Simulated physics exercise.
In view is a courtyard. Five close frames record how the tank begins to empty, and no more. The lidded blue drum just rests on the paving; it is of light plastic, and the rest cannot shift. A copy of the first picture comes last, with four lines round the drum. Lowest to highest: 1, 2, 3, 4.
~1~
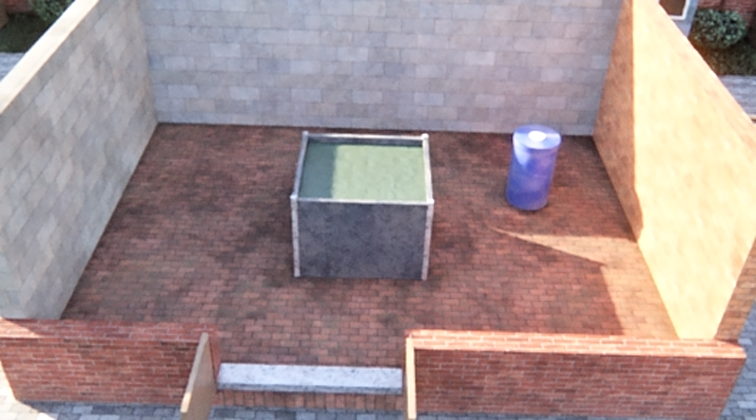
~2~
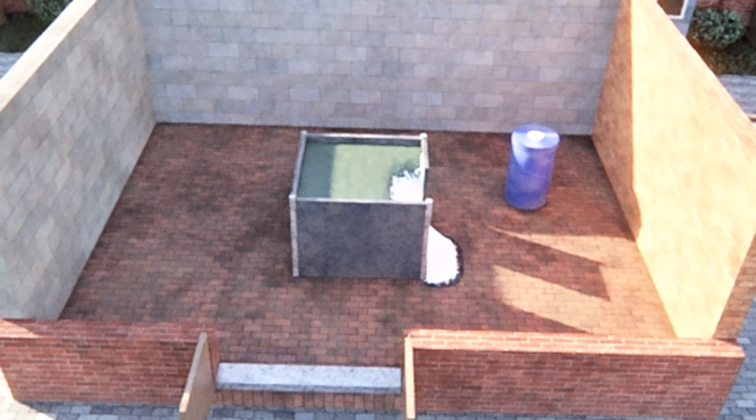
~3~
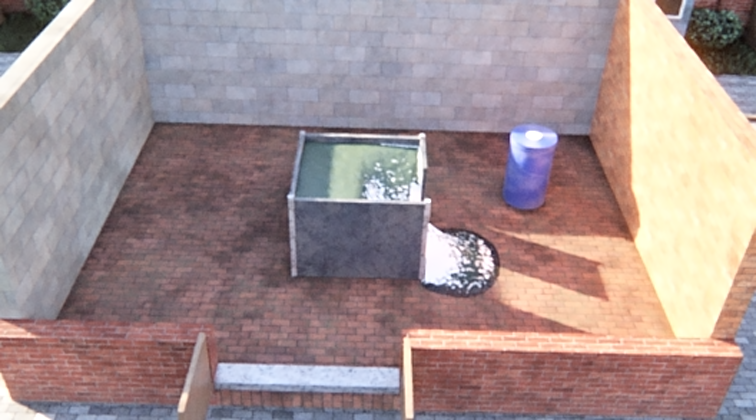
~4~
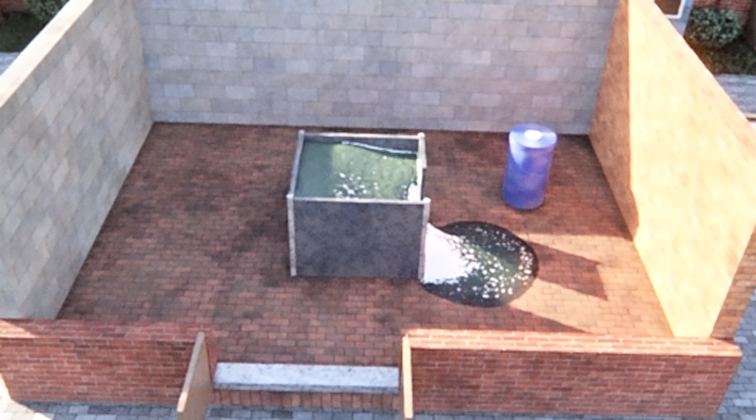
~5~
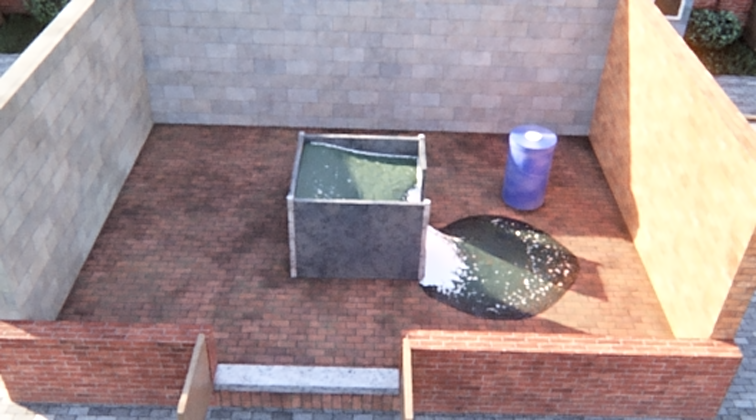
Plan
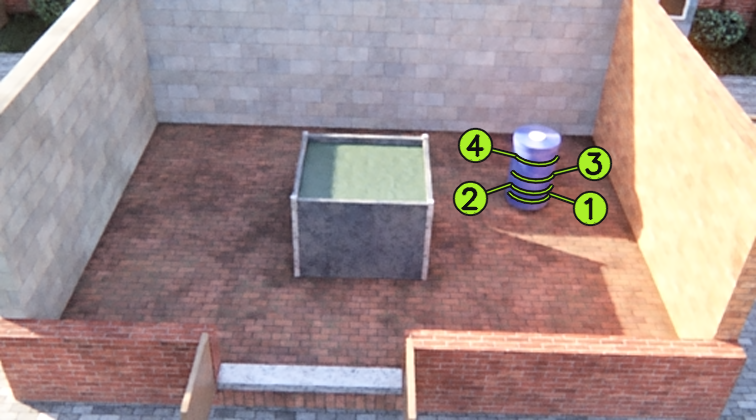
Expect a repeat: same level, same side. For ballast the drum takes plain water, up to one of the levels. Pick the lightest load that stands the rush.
Level 1.
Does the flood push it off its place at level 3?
No, that is safe.
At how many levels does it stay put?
All of them.
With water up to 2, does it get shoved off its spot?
No, that is safe.
On the marked copy, 1 at (531, 201); 2 at (533, 193); 3 at (535, 181); 4 at (538, 164); from the bottom up 1, 2, 3, 4.
Choosing 1, it does not move.
Choosing 2, it does not move.
Choosing 3, it does not move.
Choosing 4, it does not move.
